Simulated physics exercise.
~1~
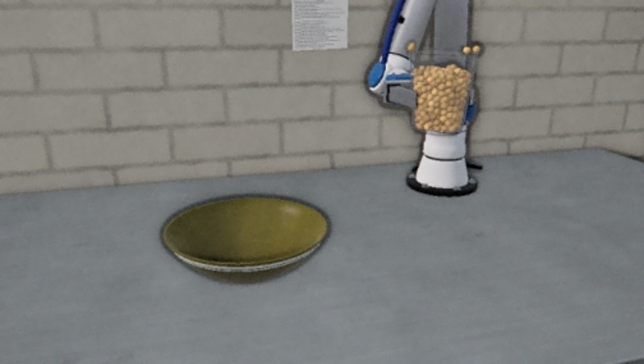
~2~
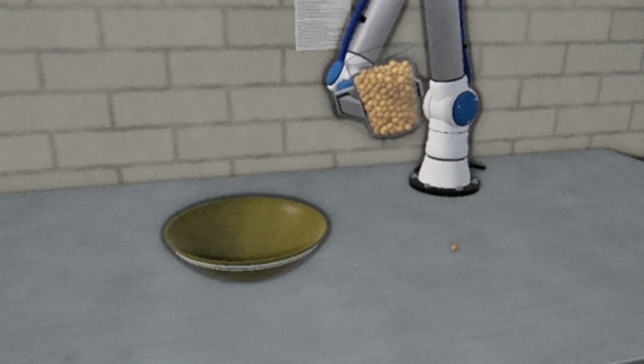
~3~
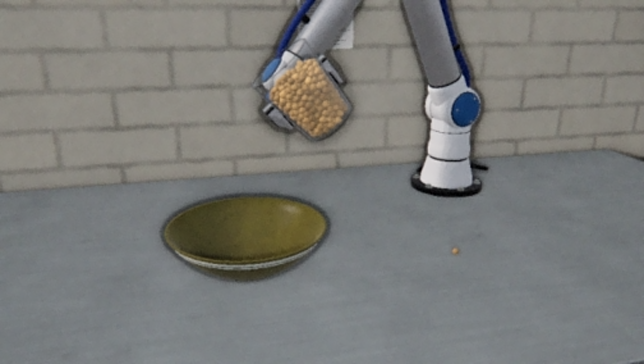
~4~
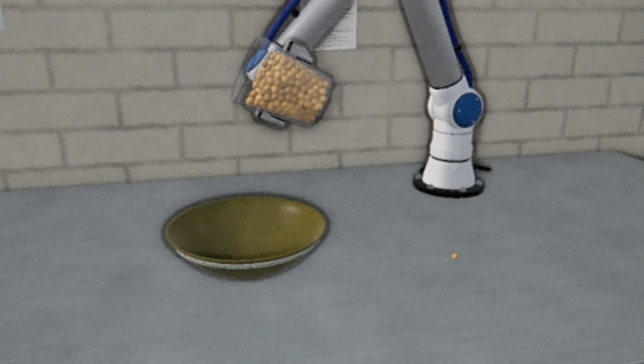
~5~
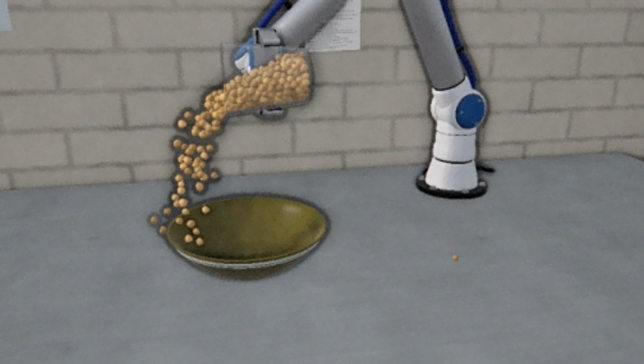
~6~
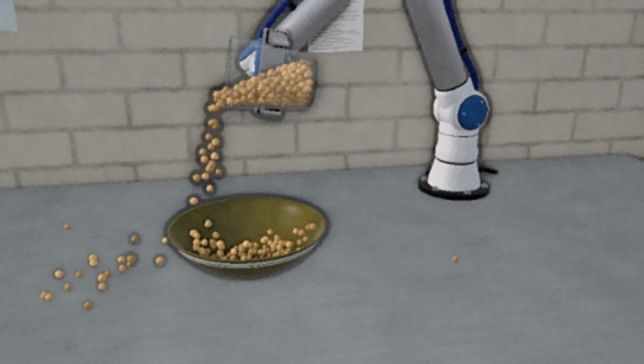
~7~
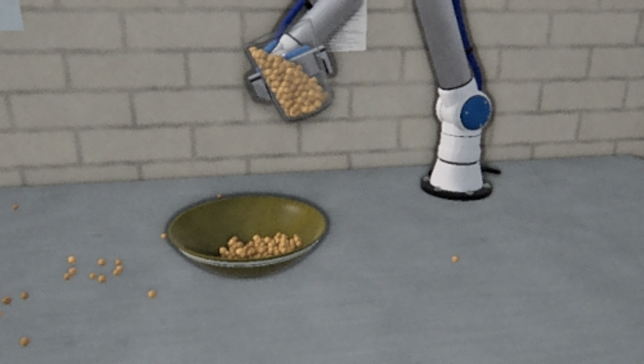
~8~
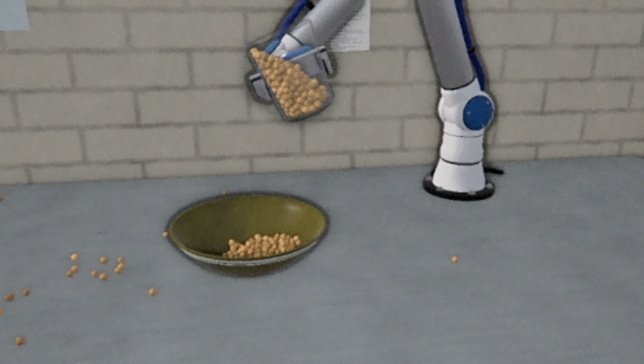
A white and blue robot arm stands at the back of a grey table against a pale brick wall, seen from the front and slightly above, holding a clear tumbler heaped with tan chickpeas. A wide olive-green bowl sits left of the arm's base. The arm swings the tumbler left, tilting it, and a stray chickpea lies on the table. It tips further, and chickpeas stream down at the bowl's left rim, some scattering across the table. The arm then tilts the tumbler back and stops, still holding many, with a small pile in the bowl and strays to its left.
